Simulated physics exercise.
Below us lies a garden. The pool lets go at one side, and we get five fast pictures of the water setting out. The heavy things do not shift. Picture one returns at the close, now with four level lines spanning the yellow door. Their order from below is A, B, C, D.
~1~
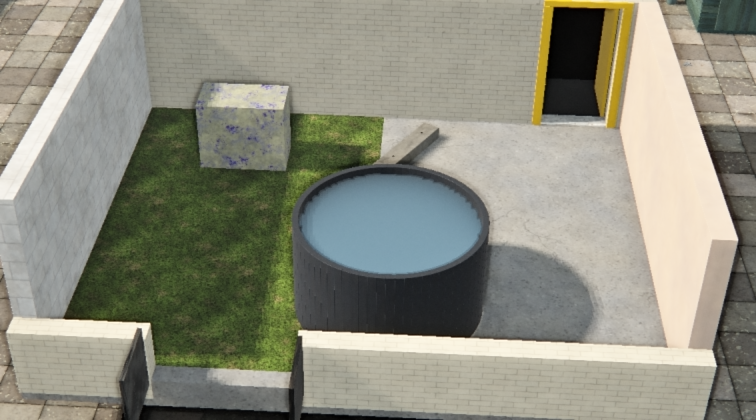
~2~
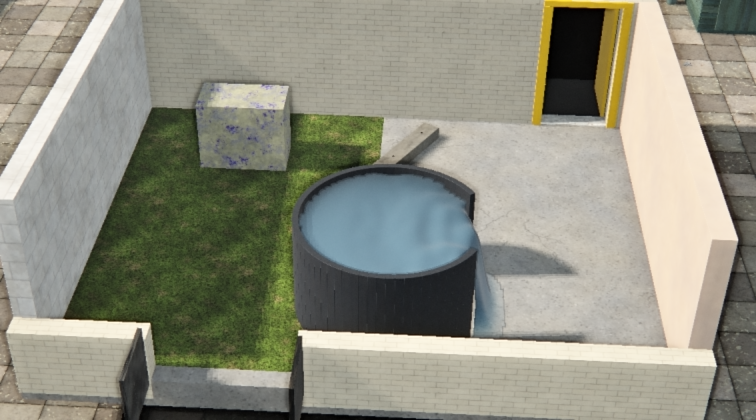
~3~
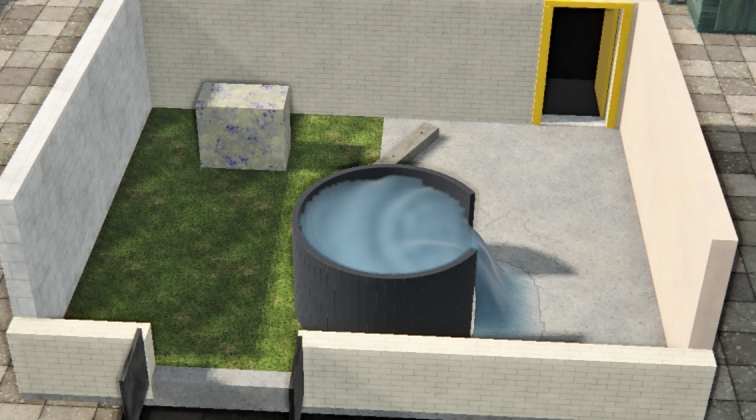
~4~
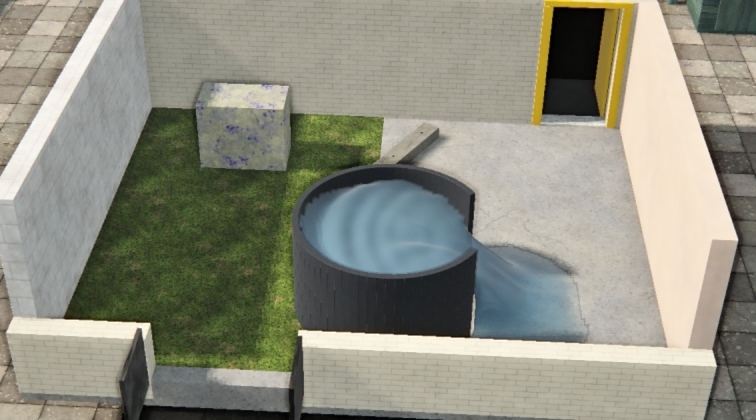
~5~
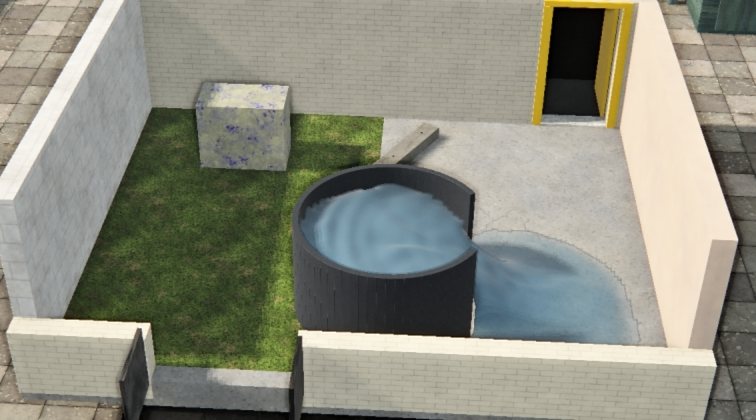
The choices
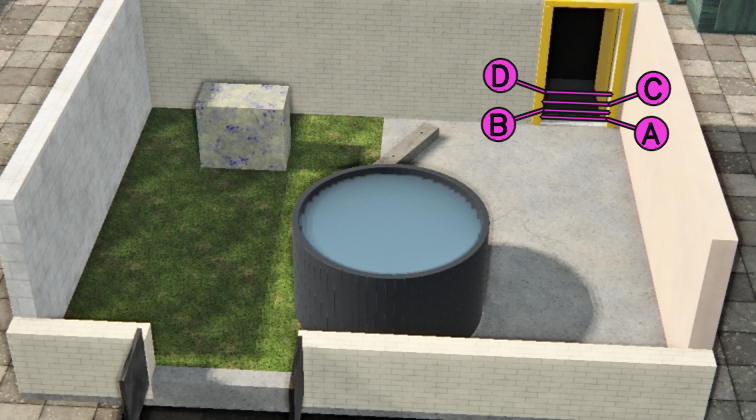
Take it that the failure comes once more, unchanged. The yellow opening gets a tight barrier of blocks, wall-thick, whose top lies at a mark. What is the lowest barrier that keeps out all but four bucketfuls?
I would pick mark C.
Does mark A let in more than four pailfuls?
Yes, that goes wrong.
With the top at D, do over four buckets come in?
No, that is safe.
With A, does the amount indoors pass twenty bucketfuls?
Yes, it does.
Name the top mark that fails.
That would be B.
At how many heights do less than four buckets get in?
Two of them.
On the marked copy, A at (574, 118); B at (575, 111); C at (576, 102); D at (577, 93); from the bottom up A, B, C, D.
Choosing A, dozens of bucketfuls pour in.
Choosing B, about 9 bucketfuls get in.
Choosing C, a splash gets over, under a bucket.
Choosing D, nothing gets over.
